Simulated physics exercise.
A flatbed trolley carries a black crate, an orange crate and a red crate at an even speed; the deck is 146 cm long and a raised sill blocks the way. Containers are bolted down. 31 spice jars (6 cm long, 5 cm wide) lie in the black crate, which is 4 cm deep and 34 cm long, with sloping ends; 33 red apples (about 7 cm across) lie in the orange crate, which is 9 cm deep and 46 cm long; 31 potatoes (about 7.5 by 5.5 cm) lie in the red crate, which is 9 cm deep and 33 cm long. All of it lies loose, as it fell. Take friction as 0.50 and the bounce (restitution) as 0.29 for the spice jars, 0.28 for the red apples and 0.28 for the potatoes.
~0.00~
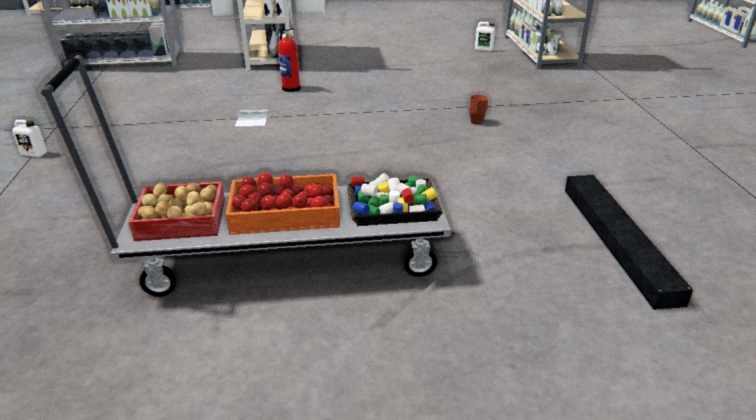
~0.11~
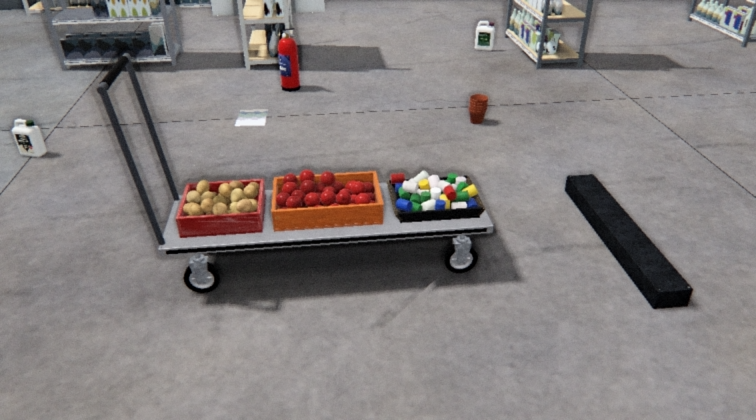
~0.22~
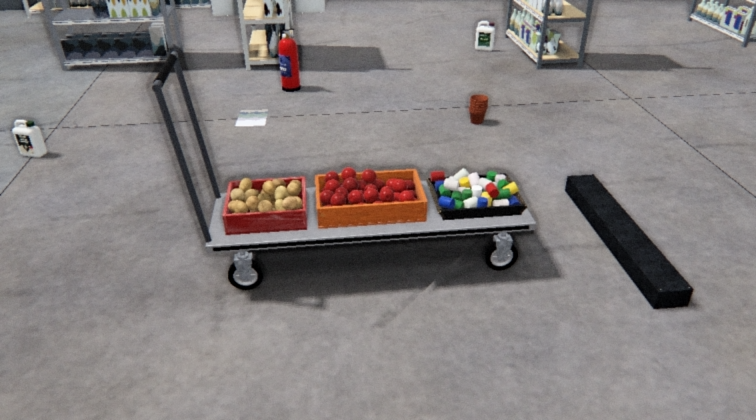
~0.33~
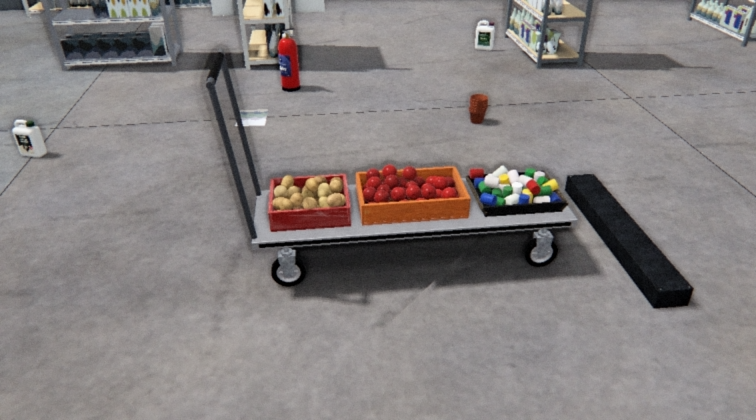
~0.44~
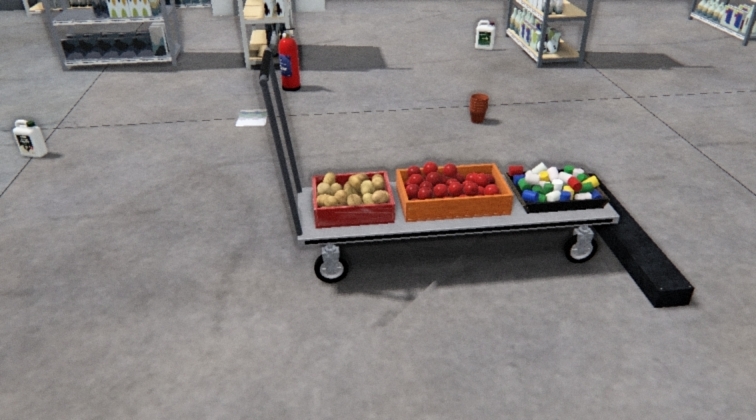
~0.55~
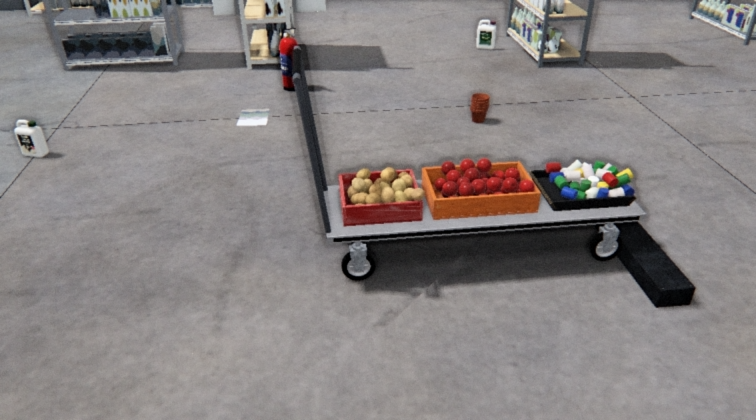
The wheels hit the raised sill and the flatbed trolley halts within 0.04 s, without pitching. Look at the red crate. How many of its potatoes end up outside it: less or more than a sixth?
Out of the red crate go less than a sixth of the potatoes.
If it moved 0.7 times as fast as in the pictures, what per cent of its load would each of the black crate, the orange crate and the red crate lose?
In that case black crate 0, orange crate 0, red crate 0 per cent.
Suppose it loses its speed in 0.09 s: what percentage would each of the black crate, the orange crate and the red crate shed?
Then black crate 30, orange crate 0, red crate 0 per cent.
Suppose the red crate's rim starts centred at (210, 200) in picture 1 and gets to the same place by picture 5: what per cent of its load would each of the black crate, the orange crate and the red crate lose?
Then black crate 20, orange crate 0, red crate 0 per cent.
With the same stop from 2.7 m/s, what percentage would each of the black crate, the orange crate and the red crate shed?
In that case black crate 50, orange crate 20, red crate 20 per cent.
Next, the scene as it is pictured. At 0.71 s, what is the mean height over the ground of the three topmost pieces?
Some 46 cm up.
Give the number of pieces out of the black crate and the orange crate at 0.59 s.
About: Black crate 1, orange crate 0.
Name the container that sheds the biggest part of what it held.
The black crate.
After 0.59 s, black crate 30 in, 1 out, orange crate 33 in, 0 out and red crate 30 in, 1 out.
After 0.71 s, black crate 24 in, 7 out, orange crate 33 in, 0 out and red crate 30 in, 1 out.
After 0.94 s, black crate 23 in, 8 out, orange crate 33 in, 0 out and red crate 30 in, 1 out.
Outcome (at 1.44 s), black crate 22 in, 9 out, orange crate 33 in, 0 out and red crate 30 in, 1 out. Asked share, 1 of 31, 3 per cent.
